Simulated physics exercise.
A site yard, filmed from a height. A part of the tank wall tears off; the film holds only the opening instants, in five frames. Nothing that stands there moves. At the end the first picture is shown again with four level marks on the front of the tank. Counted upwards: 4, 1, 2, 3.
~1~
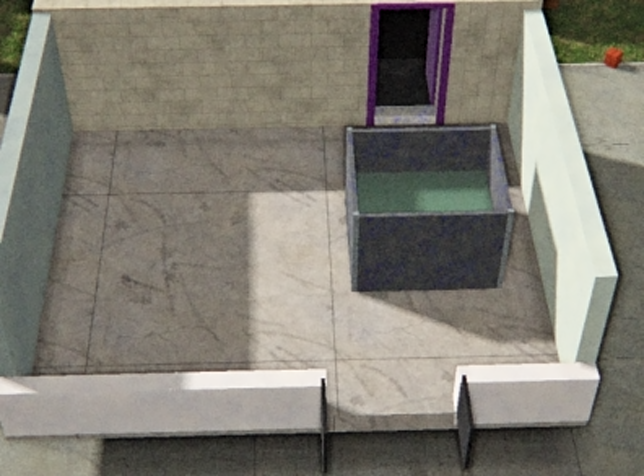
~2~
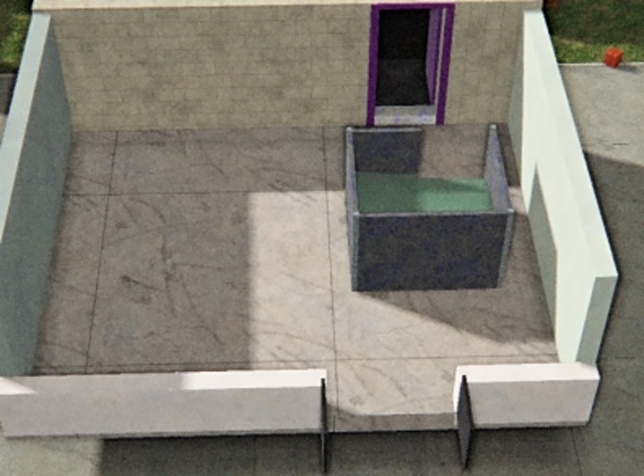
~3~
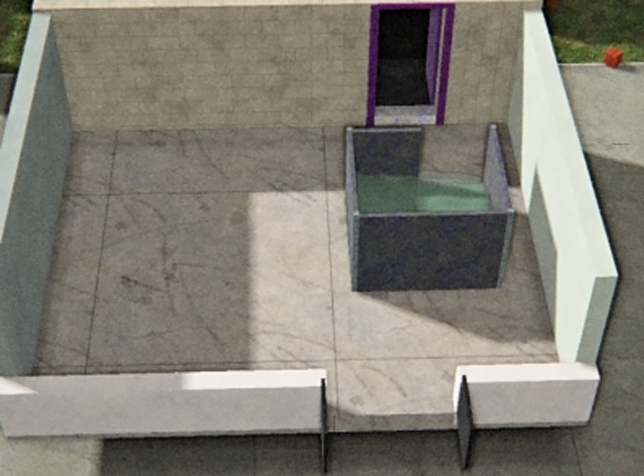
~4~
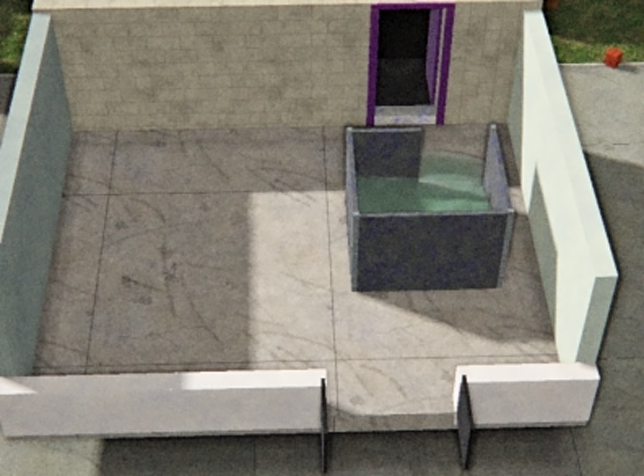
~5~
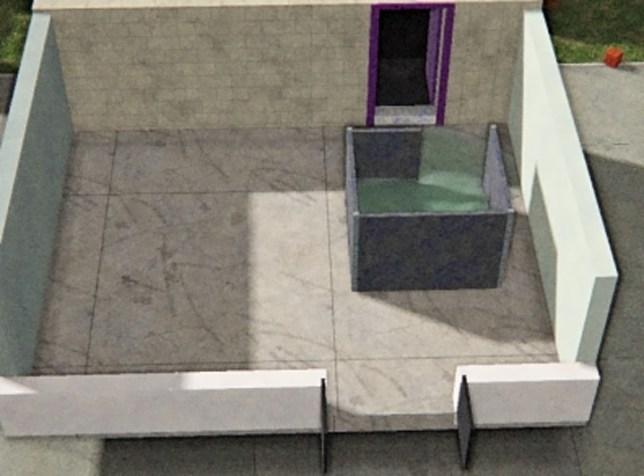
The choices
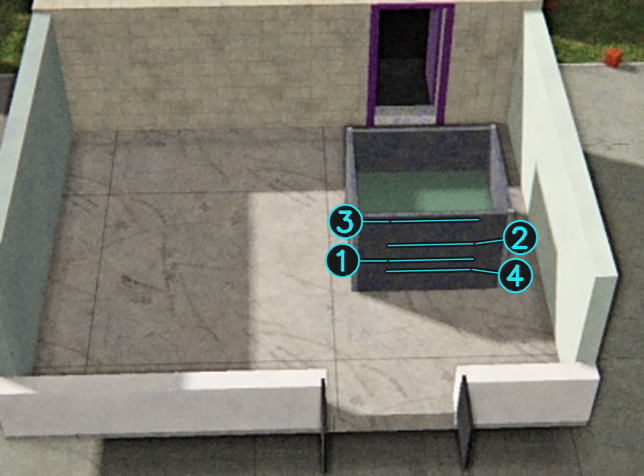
A walled yard with a purple doorway and an open gate sat still around a dark square tank, while the green water inside tilted and sloshed about, rising toward the back right corner.
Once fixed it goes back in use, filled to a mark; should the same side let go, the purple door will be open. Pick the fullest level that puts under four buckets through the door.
4 is the one.
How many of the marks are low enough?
One.
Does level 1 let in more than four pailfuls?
Yes.
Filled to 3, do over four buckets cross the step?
Yes, it does.
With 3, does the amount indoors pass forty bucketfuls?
Yes.
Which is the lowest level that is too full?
Level 1.
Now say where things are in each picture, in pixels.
In the first frame, water in the tank at rest, its middle at (424, 208); foot of the purple doorway at (405, 125); open gate at (392, 365).
In the second frame, water covers 1 % of the ground, its front hidden from here.
In the third frame, water covers 2 % of the ground, its front hidden from here.
In the fourth frame, water covers 5 % of the ground, its front hidden from here.
In the fifth frame, water covers 9 % of the ground, its front hidden from here.
In cyan, 1 at (430, 259); 2 at (431, 244); 3 at (433, 220); 4 at (429, 270); from the bottom up 4, 1, 2, 3.
With 1, about 8 bucketfuls get in.
With 2, dozens of bucketfuls pour in.
With 3, dozens of bucketfuls pour in.
With 4, a splash gets over, under a bucket.
